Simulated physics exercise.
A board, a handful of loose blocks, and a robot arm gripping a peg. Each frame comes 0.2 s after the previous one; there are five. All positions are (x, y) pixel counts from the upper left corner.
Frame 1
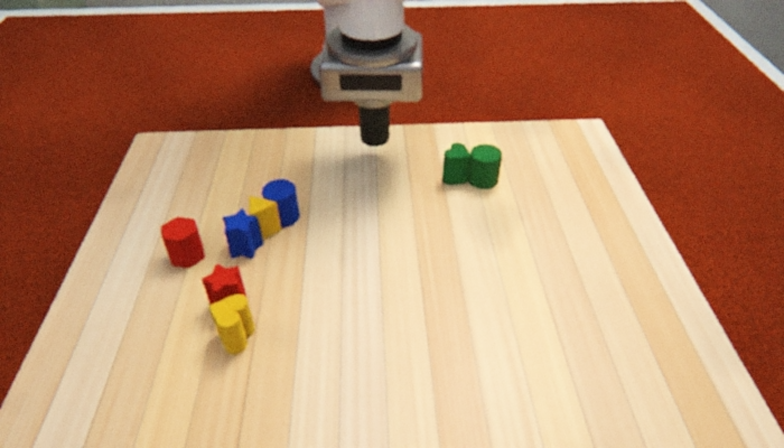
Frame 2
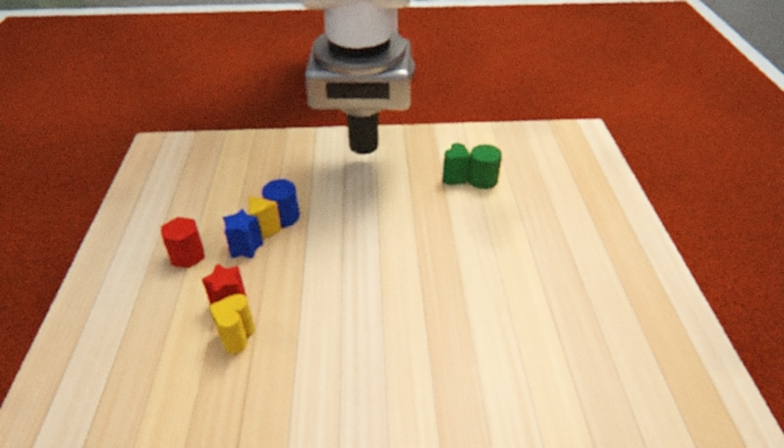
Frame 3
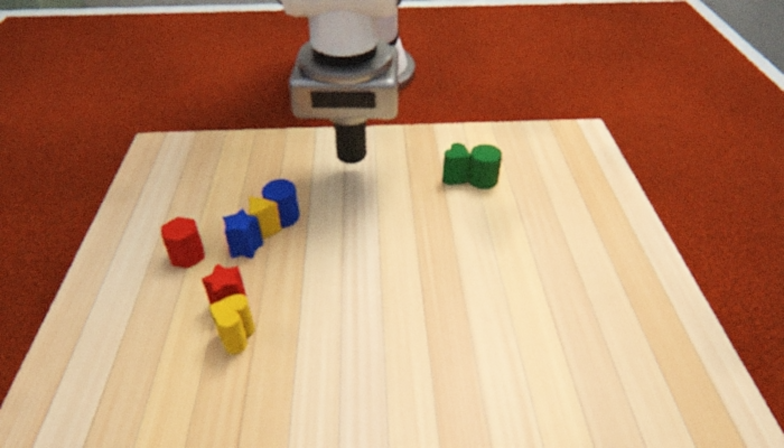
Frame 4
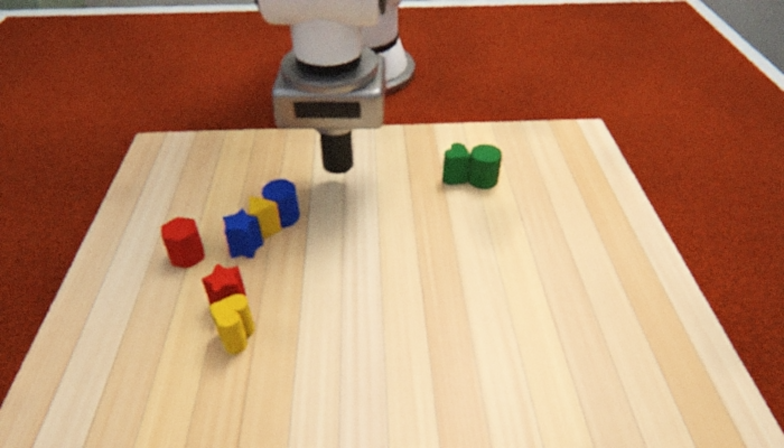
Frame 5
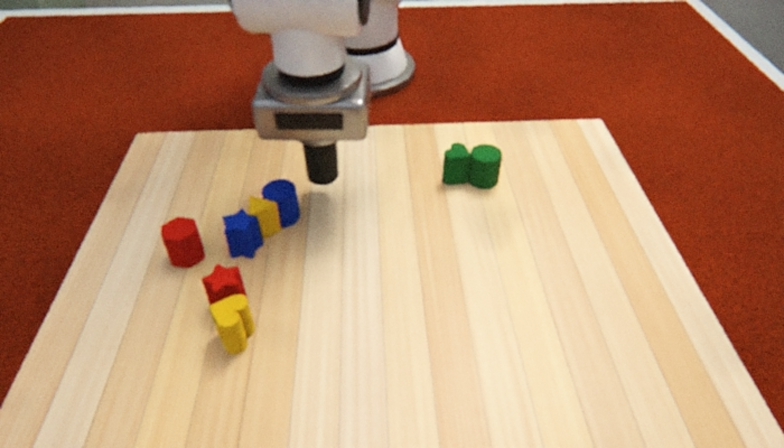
A robot arm holding a dark peg moves steadily left and slightly toward the viewer above a pale striped wooden board on a red surface, seen from above at an angle by a still camera. Red, blue and yellow blocks sit at left, and two green ones at upper right. The peg nears the blue circular block, while every block stays put.
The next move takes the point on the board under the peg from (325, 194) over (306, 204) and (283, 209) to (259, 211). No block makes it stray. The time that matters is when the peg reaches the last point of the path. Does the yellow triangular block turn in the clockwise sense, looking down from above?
No, that is not how it ends up.
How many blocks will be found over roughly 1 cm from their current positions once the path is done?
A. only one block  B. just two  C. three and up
C: Three and up.
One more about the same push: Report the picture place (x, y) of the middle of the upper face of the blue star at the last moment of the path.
Put as a pixel place, it's (220, 236).
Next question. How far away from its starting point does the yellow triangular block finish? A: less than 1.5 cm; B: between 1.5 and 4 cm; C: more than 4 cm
B
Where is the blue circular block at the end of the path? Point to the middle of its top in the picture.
At the end it should sit near (238, 204).
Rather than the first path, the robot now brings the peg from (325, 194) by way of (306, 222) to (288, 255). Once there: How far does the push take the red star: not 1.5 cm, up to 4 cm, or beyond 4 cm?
My answer is that it shifts under 1.5 cm.
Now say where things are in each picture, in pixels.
Lower end of the peg at (375, 139), tops of blocks, red hexagonal block at (178, 228), blue star at (238, 220), yellow triangular block at (259, 204), blue circular block at (278, 189), in the first picture.
Peg at (364, 147), blocks as before, in the second picture.
Peg at (352, 156), blocks as before, in the third picture.
Peg at (338, 166), blocks as before, in the fourth picture.
Peg at (323, 177), red hexagonal block at (178, 228), blue star at (238, 220), yellow triangular block at (259, 204), blue circular block at (278, 189), in the fifth picture.
What follows on the original path. Halfway along, peg at (292, 191); blue star at (228, 228), turned 15° clockwise; yellow triangular block at (248, 213); blue circular block at (263, 197).
At the end, peg at (255, 193); red hexagonal block not moved; blue star at (220, 236), turned 20° clockwise; yellow triangular block at (241, 223), turned 20° anticlockwise; blue circular block at (238, 204).
